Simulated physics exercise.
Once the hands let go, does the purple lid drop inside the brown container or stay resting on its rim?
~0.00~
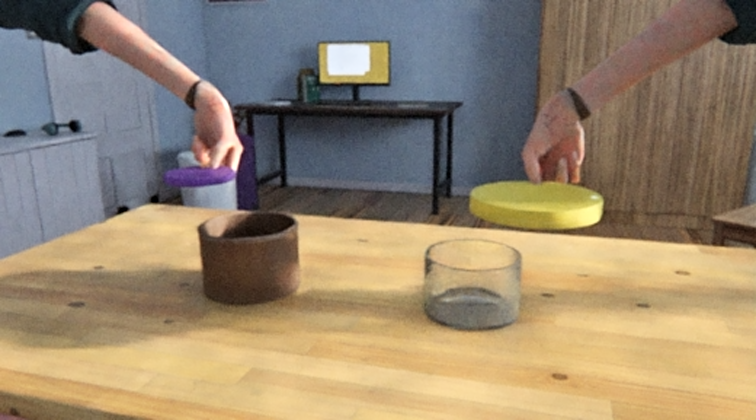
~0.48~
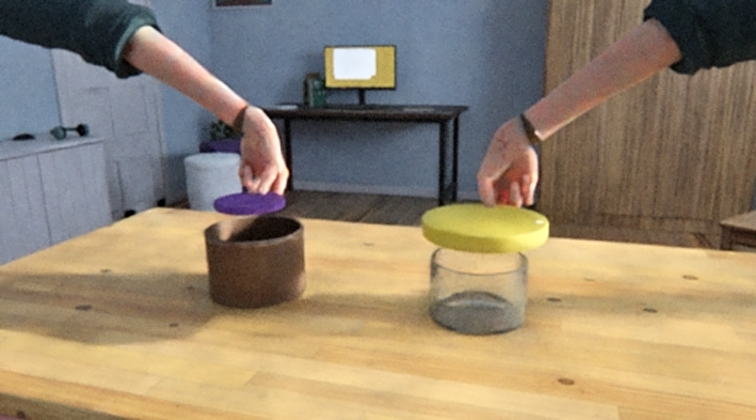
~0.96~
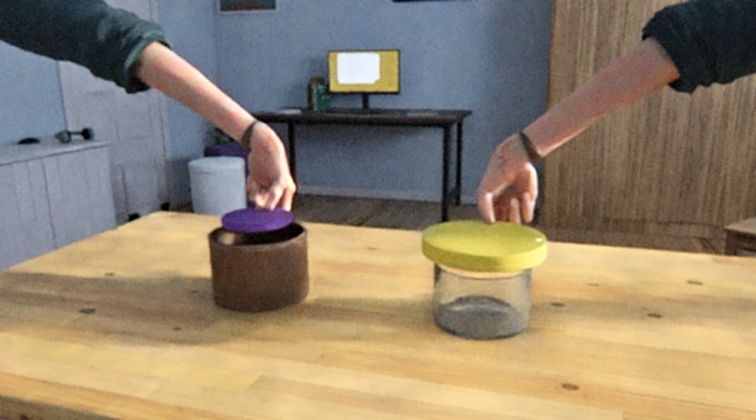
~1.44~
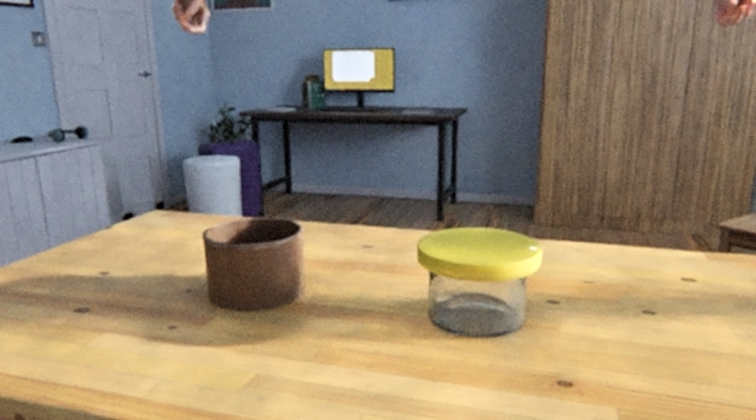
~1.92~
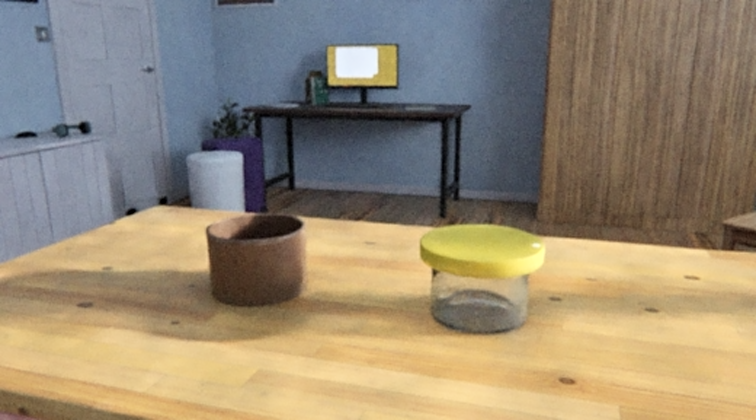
The purple lid drops inside the brown container and is no longer seen at its rim, while the yellow lid stays resting on the clear glass.
